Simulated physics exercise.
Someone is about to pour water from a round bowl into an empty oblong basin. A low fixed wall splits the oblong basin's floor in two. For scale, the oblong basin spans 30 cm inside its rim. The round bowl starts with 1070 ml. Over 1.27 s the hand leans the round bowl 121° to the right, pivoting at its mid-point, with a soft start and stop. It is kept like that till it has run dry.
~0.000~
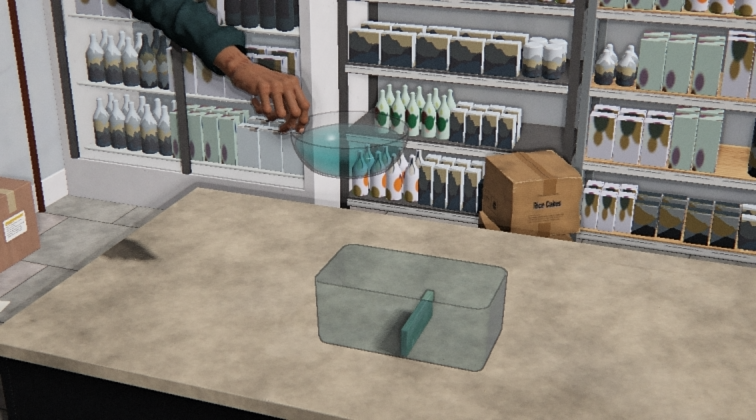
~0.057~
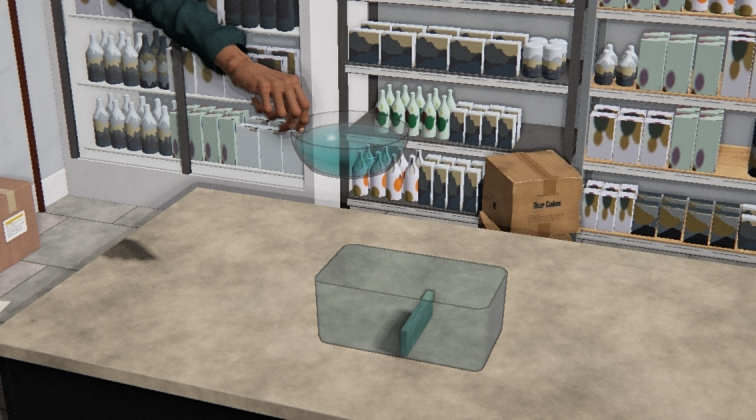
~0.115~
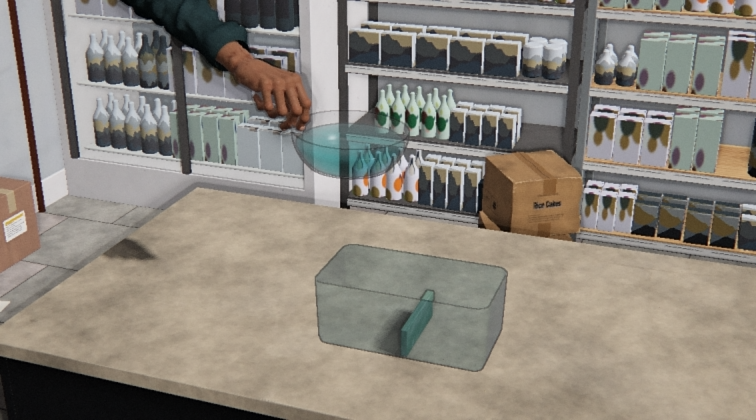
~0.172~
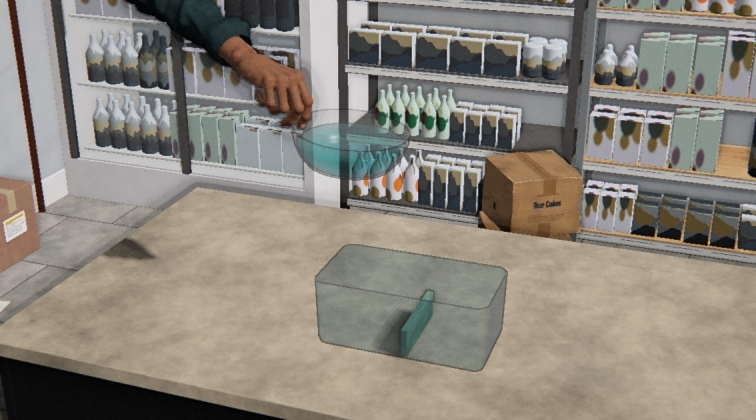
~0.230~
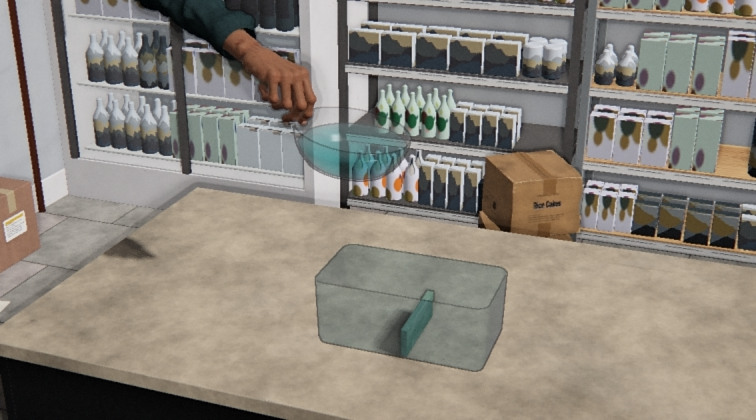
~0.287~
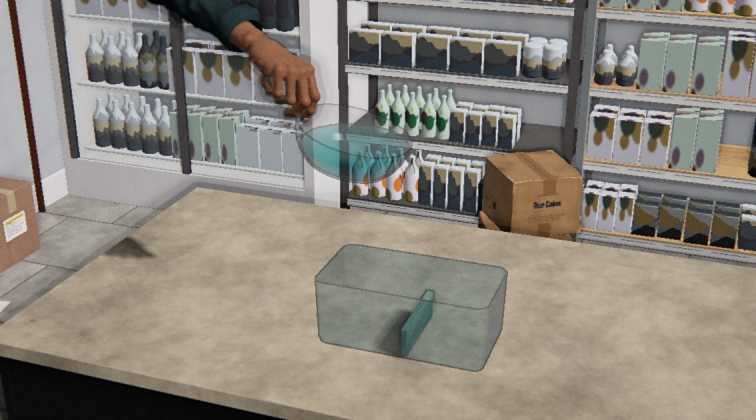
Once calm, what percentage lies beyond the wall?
About 73 per cent.
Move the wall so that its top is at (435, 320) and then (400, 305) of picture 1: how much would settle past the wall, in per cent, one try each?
In turn about 45 and 85 per cent.
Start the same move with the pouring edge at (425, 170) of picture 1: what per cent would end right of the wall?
Then about 80 per cent.
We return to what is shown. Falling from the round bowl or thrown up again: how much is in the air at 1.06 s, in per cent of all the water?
Some 4 per cent.
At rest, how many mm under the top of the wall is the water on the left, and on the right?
Left about 40 mm, right about 12 mm.
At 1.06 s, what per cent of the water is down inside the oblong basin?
About 96 per cent.
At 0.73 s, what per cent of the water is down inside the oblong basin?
Near 28 in a hundred.
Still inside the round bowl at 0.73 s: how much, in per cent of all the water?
Near 24 in a hundred.
After 0.73 s the tilt is 75° and 24 per cent is still to pour, 1 is left of the wall and 27 right of it.
After 1.06 s the tilt is 113° and 0 per cent is still to pour, 22 is left of the wall and 73 right of it.
After 1.40 s the tilt is 121° and 0 per cent is still to pour, 24 is left of the wall and 73 right of it.
After 1.77 s the tilt is 121° and 0 per cent is still to pour, 24 is left of the wall and 73 right of it.
In the end 24 per cent lies left of the wall, 73 right of it and 3 outside.
